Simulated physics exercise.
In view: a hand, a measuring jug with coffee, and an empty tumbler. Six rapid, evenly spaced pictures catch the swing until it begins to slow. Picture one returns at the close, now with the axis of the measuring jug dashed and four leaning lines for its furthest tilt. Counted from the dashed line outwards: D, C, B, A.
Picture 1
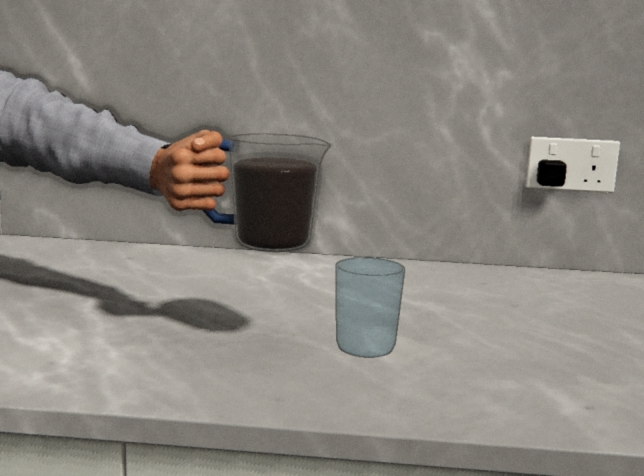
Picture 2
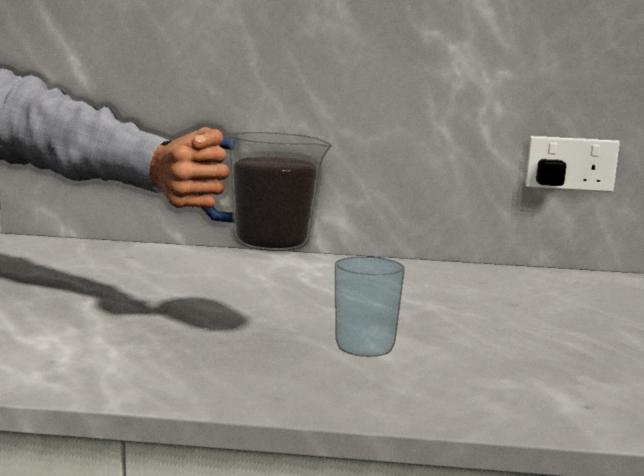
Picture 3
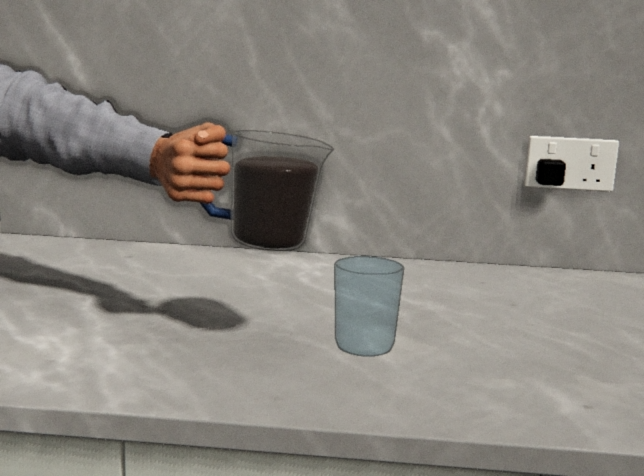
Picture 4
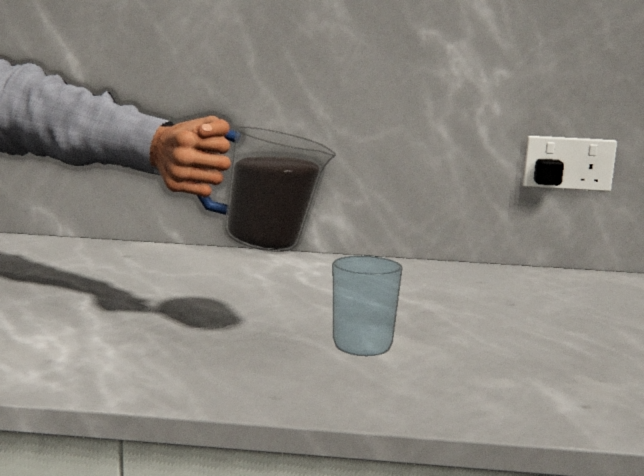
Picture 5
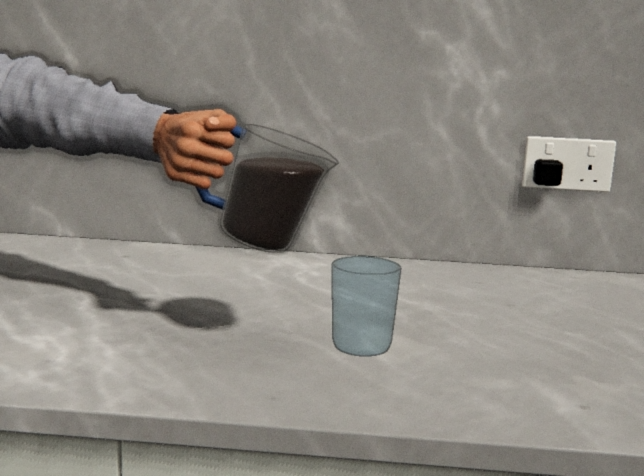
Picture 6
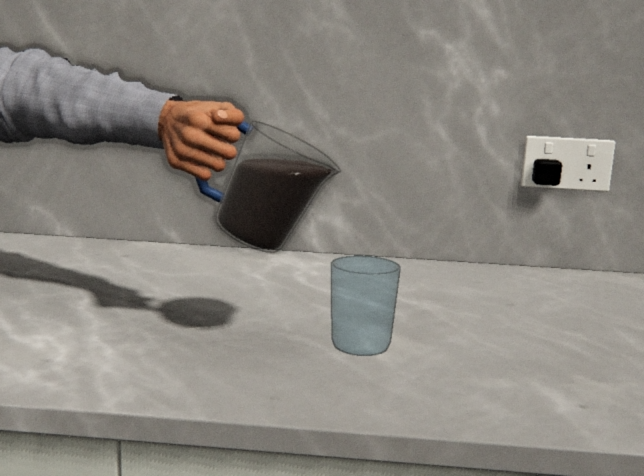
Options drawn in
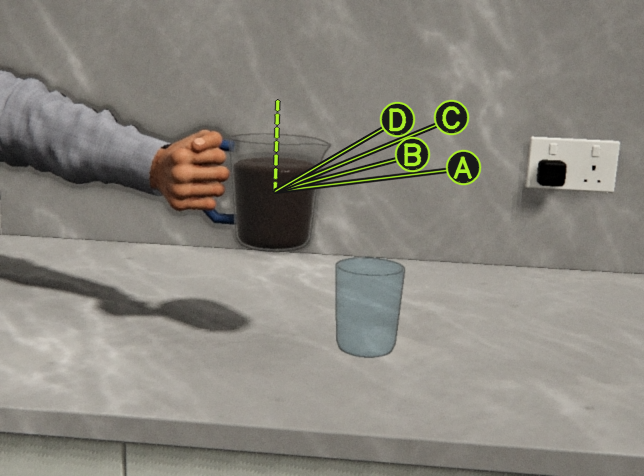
A hand holding a jug of dark liquid gradually tilts it rightward above a tumbler.
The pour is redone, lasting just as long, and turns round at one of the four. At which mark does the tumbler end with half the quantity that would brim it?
Go for D.
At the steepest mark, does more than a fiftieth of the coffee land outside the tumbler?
Yes, it does.
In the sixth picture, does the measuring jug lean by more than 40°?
No, it does not.
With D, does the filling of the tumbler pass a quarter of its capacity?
Yes.
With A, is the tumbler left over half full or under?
Over.
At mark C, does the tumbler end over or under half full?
Over.
On the marked copy, A at (447, 170); B at (395, 159); C at (436, 125); D at (383, 128).
If A is chosen, the tumbler ends with about 86 % of what it can hold; 22 % of the coffee is spilt.
If B is chosen, the tumbler ends with about 82 % of what it can hold; 11 % of the coffee is spilt.
If C is chosen, the tumbler ends with about 74 % of what it can hold.
If D is chosen, the tumbler ends with about 51 % of what it can hold.
